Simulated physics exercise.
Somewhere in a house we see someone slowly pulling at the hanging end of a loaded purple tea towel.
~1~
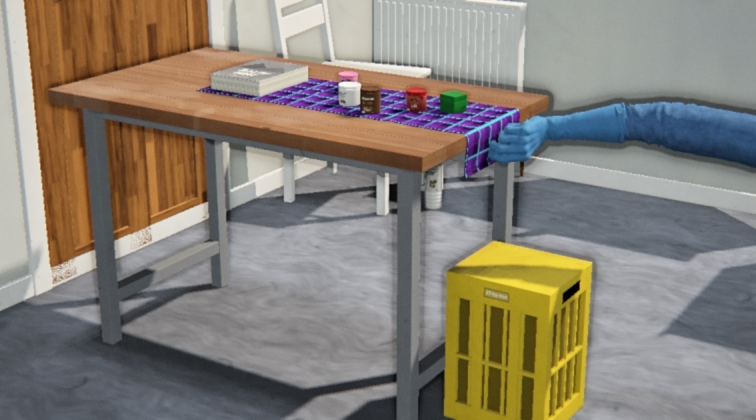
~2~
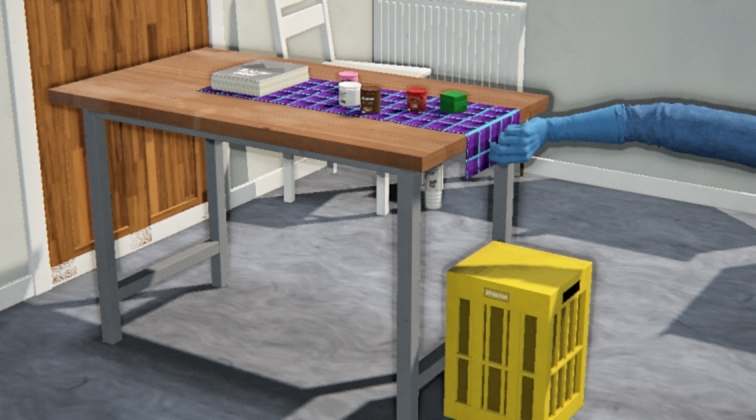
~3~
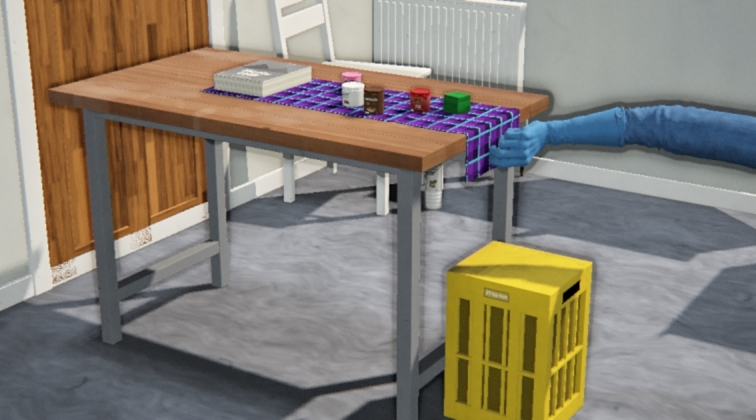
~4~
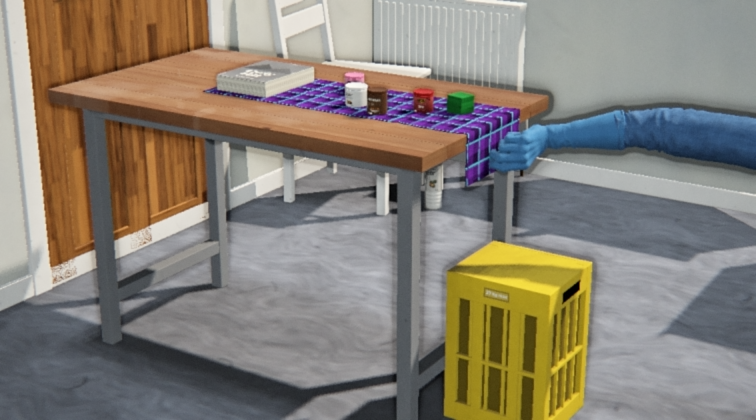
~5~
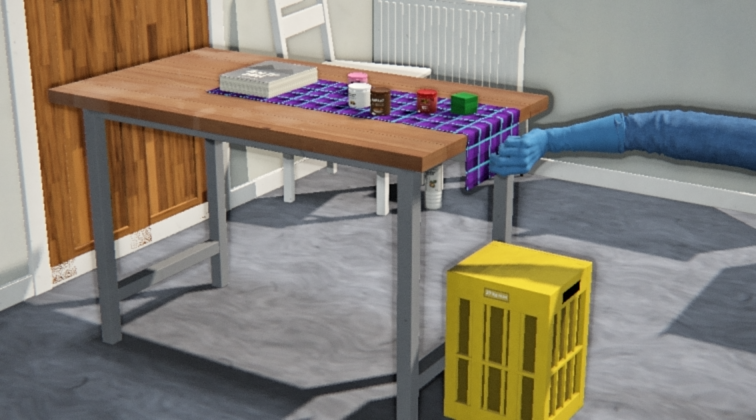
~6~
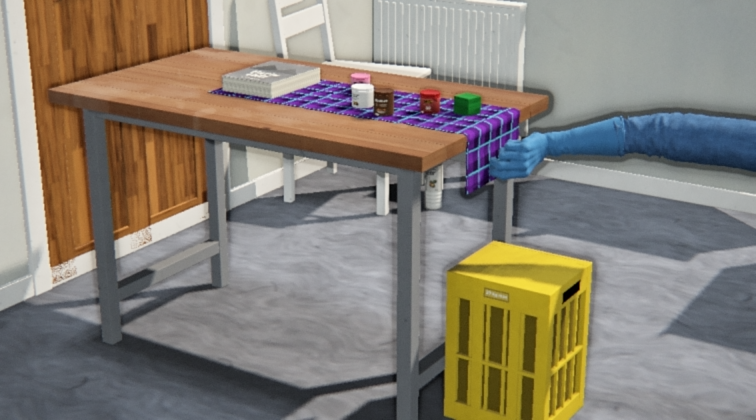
A blue-gloved hand slowly pulls a purple checked cloth rightward, carrying small pots and a box.
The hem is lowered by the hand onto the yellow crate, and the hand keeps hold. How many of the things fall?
Two.
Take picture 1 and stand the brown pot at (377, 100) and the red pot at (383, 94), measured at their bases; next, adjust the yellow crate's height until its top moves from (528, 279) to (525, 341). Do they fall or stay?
Brown pot: Lost; red pot: Lost.
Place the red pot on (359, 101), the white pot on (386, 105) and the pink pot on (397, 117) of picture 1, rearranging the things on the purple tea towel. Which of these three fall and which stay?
Red pot stays, white pot stays, pink pot gone.
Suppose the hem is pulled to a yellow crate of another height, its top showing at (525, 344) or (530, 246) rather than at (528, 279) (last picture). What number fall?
Respectively 4 and 1.
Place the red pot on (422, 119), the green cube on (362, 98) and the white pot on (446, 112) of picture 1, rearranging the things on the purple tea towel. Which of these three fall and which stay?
Red pot: Off. Green cube: Still up. White pot: Off.
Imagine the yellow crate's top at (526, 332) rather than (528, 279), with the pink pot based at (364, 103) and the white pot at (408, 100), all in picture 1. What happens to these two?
Outcome for the pink pot: It is lost. Outcome for the white pot: It is lost.
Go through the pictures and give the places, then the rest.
In the first picture, hem (465, 178); green cube (454, 94); red pot (417, 90); brown pot (370, 88); white pot (350, 84); pink pot (348, 73); top of the crate (528, 279).
In the second picture, hem (465, 179); green cube (454, 94).
In the third picture, hem (465, 183); red pot (420, 90).
In the fourth picture, hem (465, 187); brown pot (377, 89); top of the crate (528, 279).
In the fifth picture, hem (466, 191); white pot (359, 86).
In the sixth picture, hem (466, 195); green cube (467, 96); red pot (430, 92); brown pot (384, 90); white pot (362, 86); pink pot (360, 75).
Soon after, hem near (493, 215); all still up.
Then, hem on the crate; green cube and red pot gone.
At rest, hem on the crate; green cube and red pot gone. Over the edge go two.
